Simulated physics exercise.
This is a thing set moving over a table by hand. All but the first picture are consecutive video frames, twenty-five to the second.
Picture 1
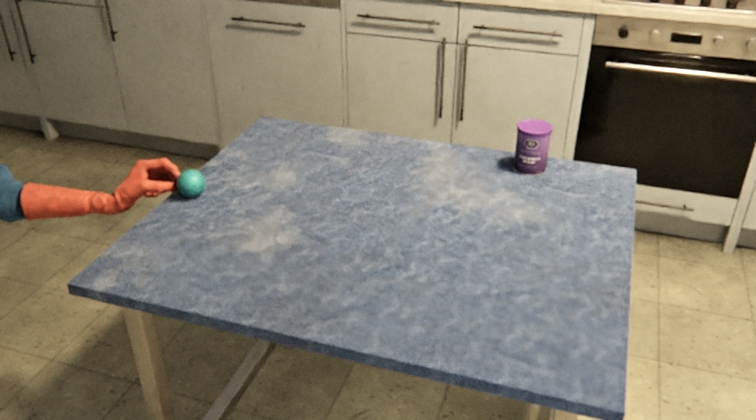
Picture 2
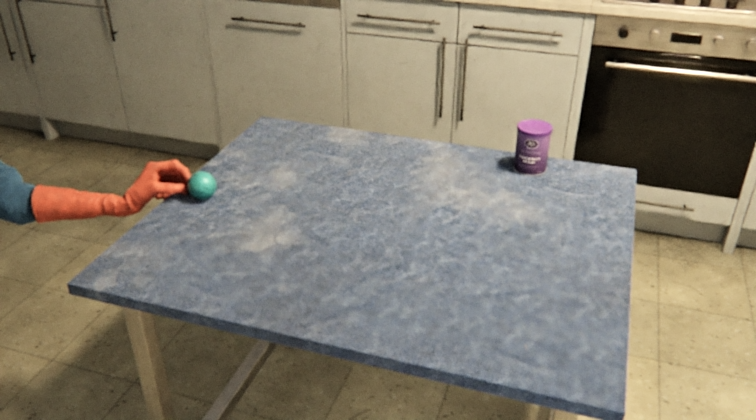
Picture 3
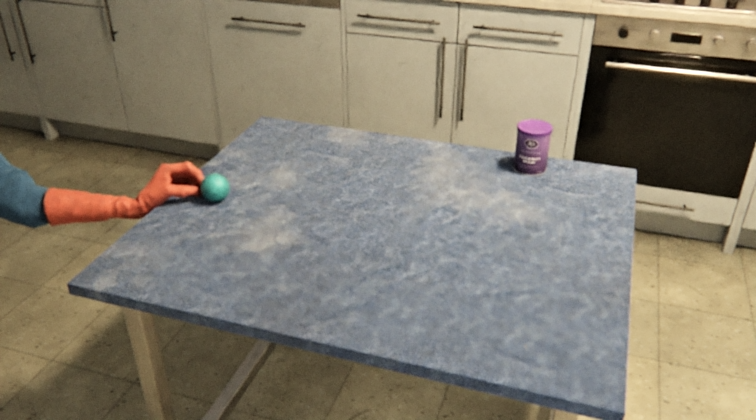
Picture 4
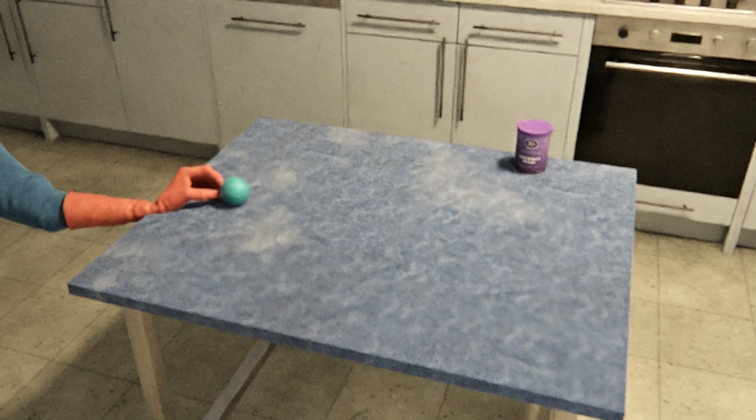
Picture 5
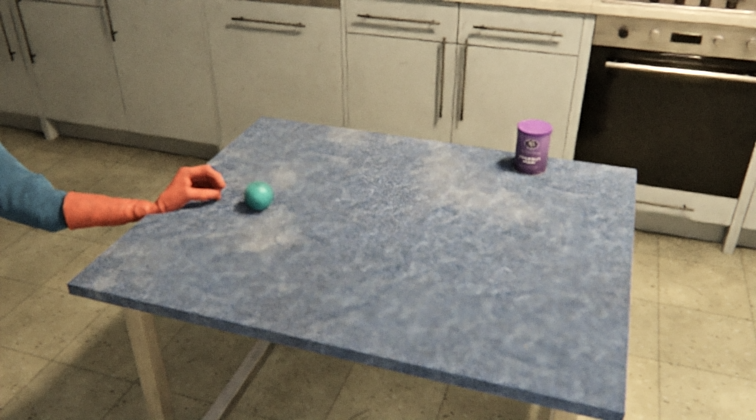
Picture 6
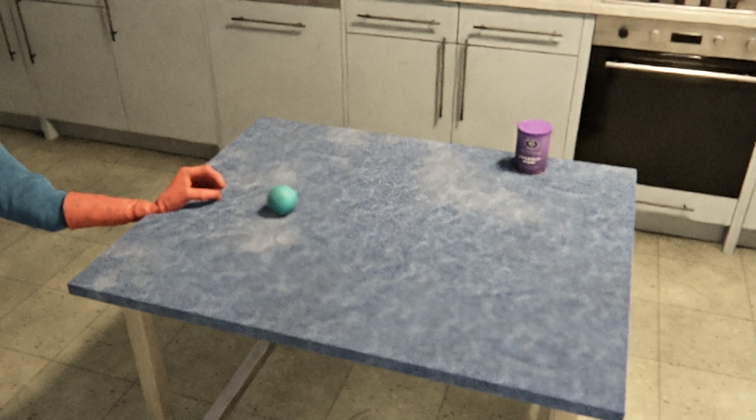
In a kitchen, a hand pushes a turquoise ball rightward from the left edge of a blue table and lets go; the ball rolls on a short way, while a purple container stands near the far right corner.
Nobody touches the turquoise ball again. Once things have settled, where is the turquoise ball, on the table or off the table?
The turquoise ball goes over the edge.
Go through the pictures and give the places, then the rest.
In the first frame, under the hand; turquoise ball (191, 183).
In the second frame, under the hand; turquoise ball (202, 185).
In the third frame, under the hand; turquoise ball (215, 188).
In the fourth frame, turquoise ball (235, 191).
In the fifth frame, turquoise ball (258, 195) displaced about its own width.
In the sixth frame, turquoise ball (282, 199) displaced well along.
Then, 0.20 s past the last view, turquoise ball displaced well along near (400, 221).
Then, 0.50 s past the last view, turquoise ball displaced well along near (574, 251).
Then, 0.80 s past the last view, turquoise ball now off the table.
Then, 1.00 s past the last view, things are still on the move.
Finally, off the table, turquoise ball.
